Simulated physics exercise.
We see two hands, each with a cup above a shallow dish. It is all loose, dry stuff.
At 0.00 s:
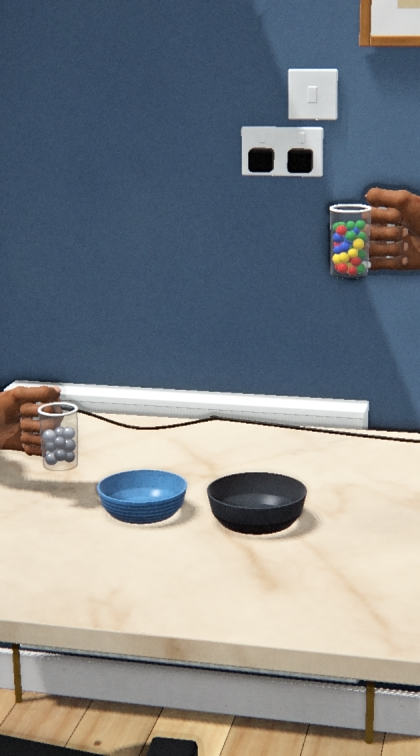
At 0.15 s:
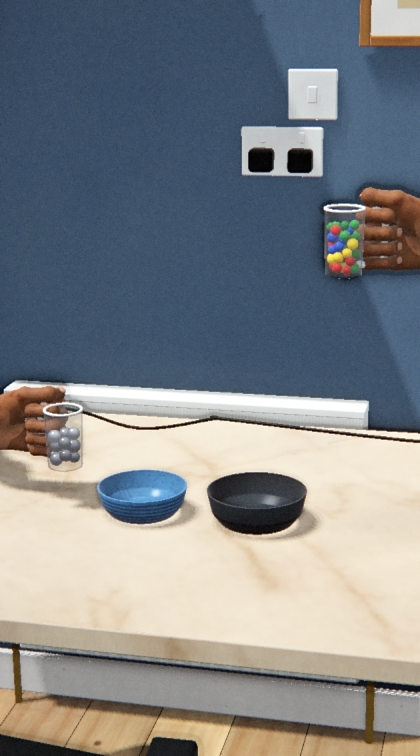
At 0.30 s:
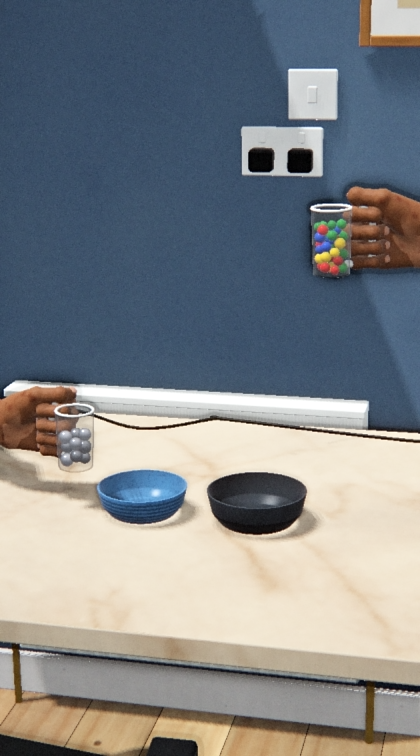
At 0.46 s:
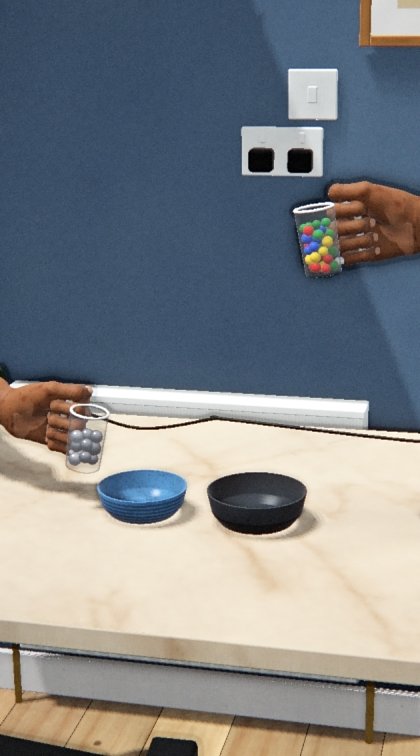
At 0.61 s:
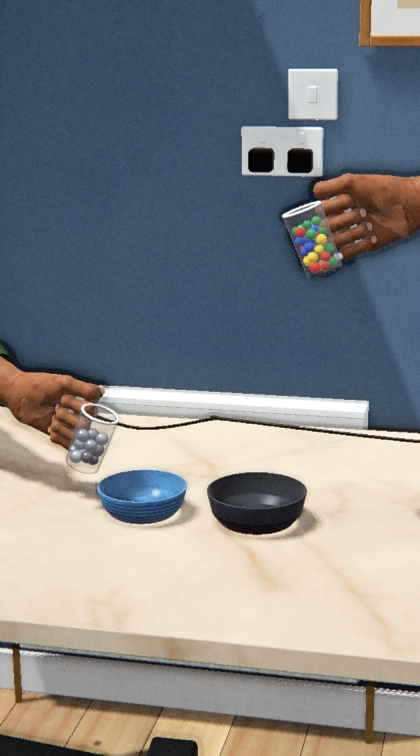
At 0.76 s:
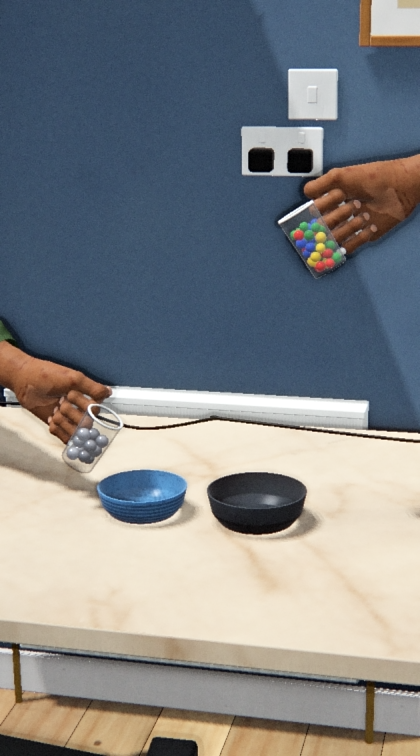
Above a marble-topped table, two hands move cups of small balls inward and tilt them.
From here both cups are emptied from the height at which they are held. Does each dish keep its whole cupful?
The left dish catches the lot and the right dish lets several get away.
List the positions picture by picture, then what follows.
Left dish near (130, 505), empty; left cup near (59, 437), holding steel balls, just above its dish; right dish near (247, 512), empty; right cup near (350, 242), holding round plastic beads, high above its dish, in the first frame.
Left cup near (64, 438), upright; right cup near (344, 242), upright, in the second frame.
Left cup near (75, 438), upright; right cup near (332, 241), upright, in the third frame.
Left cup near (86, 439), tipped 10°; right cup near (319, 241), tipped 10°, in the fourth frame.
Left cup near (91, 440), tipped 21°; right cup near (313, 240), tipped 21°, in the fifth frame.
Left dish near (130, 505); left cup near (91, 440), tipped 33°; right dish near (247, 512); right cup near (313, 240), tipped 33°, in the sixth frame.
After 1.16 s, left, the whole lot still in the cup; right, the whole lot still in the cup.
After 1.58 s, left, the whole lot still in the cup; right, all but a few still in the cup, a little in the air.
After 2.08 s, left, the whole lot in the dish; right, near half in the dish, a little outside the dish, near half in the air.
In the end (3.1 s), left, the whole lot in the dish, none at all outside the dish; right, near two thirds in the dish, near a third outside the dish.
